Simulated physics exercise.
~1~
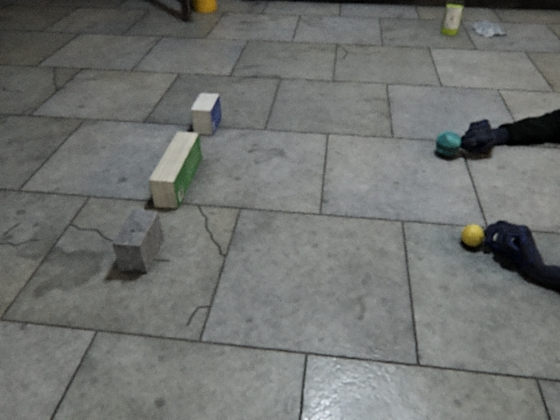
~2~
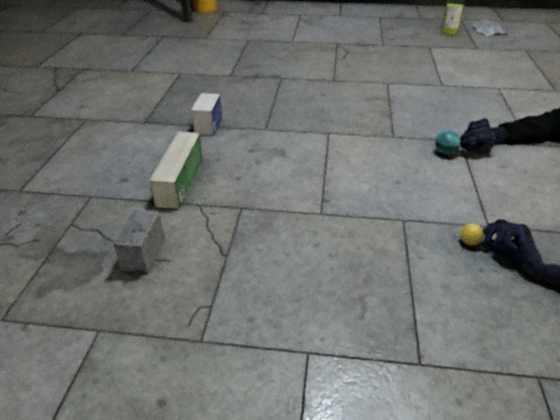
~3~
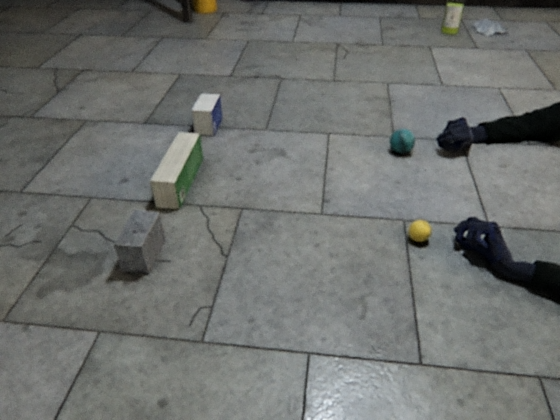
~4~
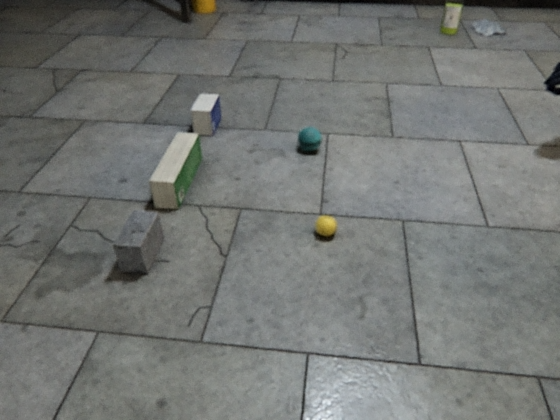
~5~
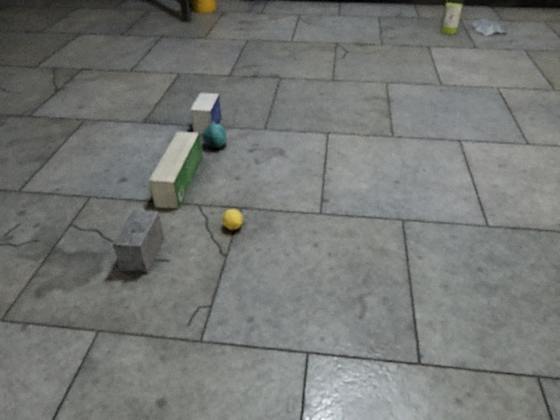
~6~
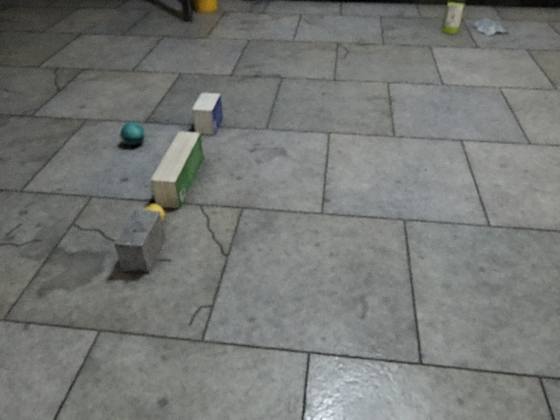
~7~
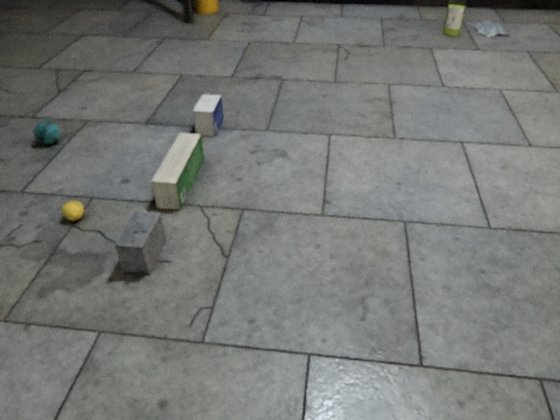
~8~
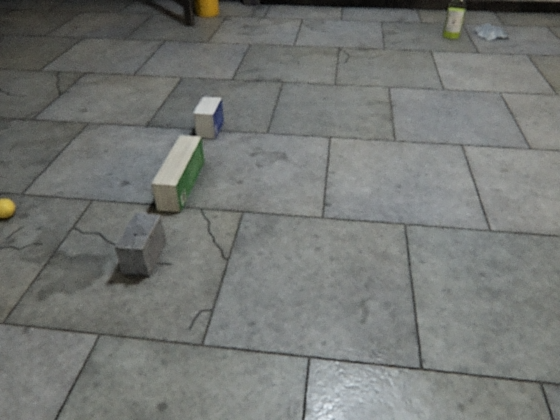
Two balls, turquoise and yellow, roll left from gloved hands and pass between the blocks.
